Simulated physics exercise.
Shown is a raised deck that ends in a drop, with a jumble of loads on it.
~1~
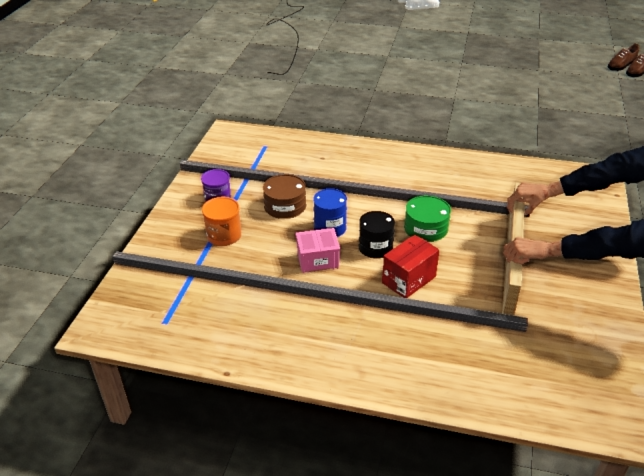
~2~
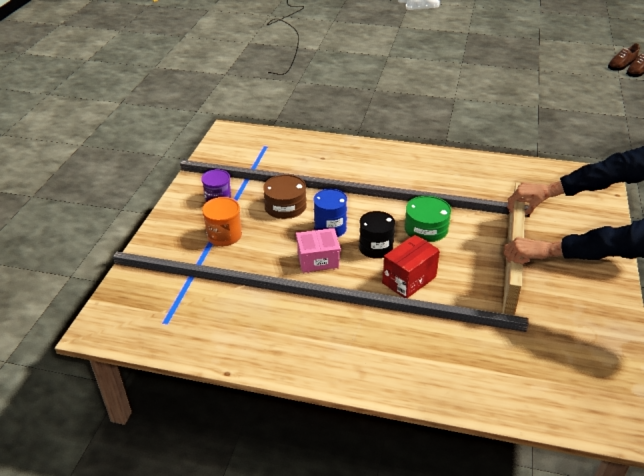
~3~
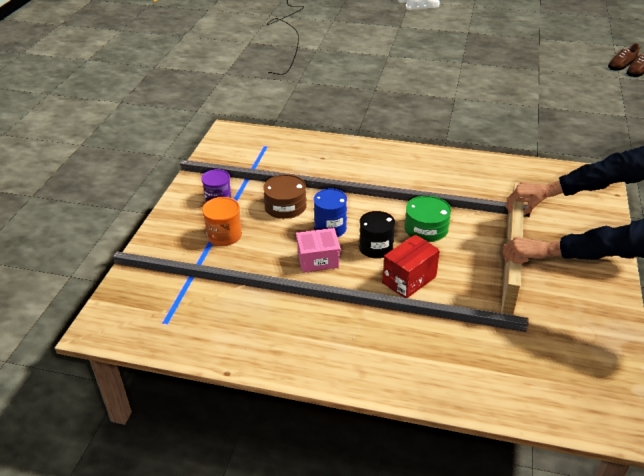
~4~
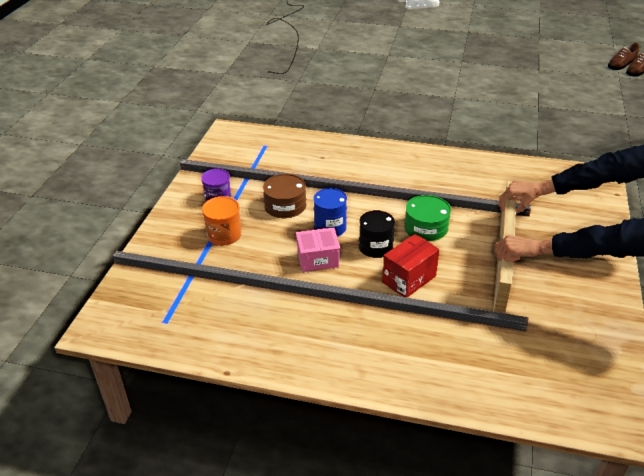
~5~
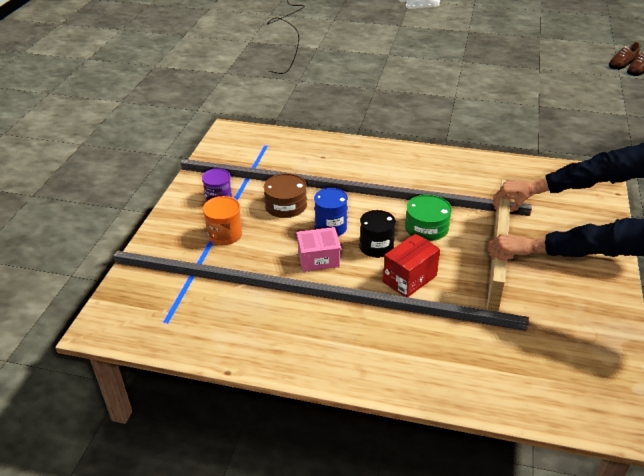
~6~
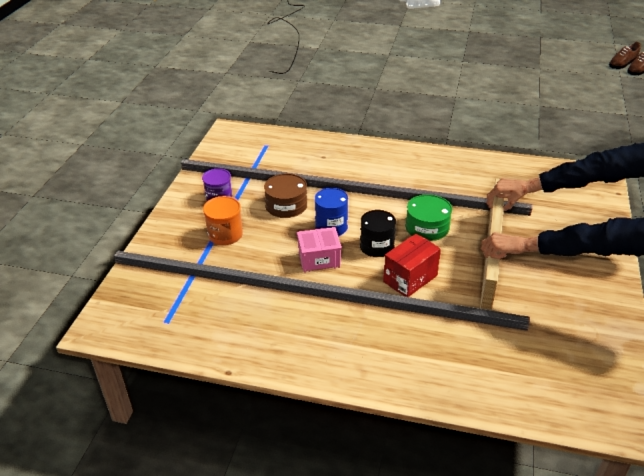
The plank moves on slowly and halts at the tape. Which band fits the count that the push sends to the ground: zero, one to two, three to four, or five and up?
I expect only a pair or one to end up below.
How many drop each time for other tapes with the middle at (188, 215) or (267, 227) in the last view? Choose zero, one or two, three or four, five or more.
The falls would be at least five; none at all.
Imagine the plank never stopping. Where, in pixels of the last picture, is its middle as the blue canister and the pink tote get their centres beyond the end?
With the blue canister it sits around (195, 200), with the pink tote around (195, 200).
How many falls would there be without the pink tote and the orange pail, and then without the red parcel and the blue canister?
That makes 1 fallen, then 1 fallen in the other try.
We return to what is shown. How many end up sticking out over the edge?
Result: 2.
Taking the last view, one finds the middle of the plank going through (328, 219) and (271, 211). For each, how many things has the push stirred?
The first number is 6, the next one 8.
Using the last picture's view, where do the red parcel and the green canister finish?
In the last picture they sit at about (189, 239) and about (218, 185).
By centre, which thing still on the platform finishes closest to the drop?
Foremost is the orange pail.
Early on, none off yet; purple pail at rest near (218, 187); orange pail at rest near (224, 221); brown canister at rest near (286, 195).
A while later, none off yet; purple pail at rest near (218, 187); orange pail at rest near (224, 221); brown canister travelled a little near (283, 194).
Further along, none off yet; purple pail travelled about its own width near (190, 183); orange pail travelled about its own width near (188, 211); brown canister travelled about its own width near (225, 182).
Finally, the number that fall off is one or two; lost, purple pail.
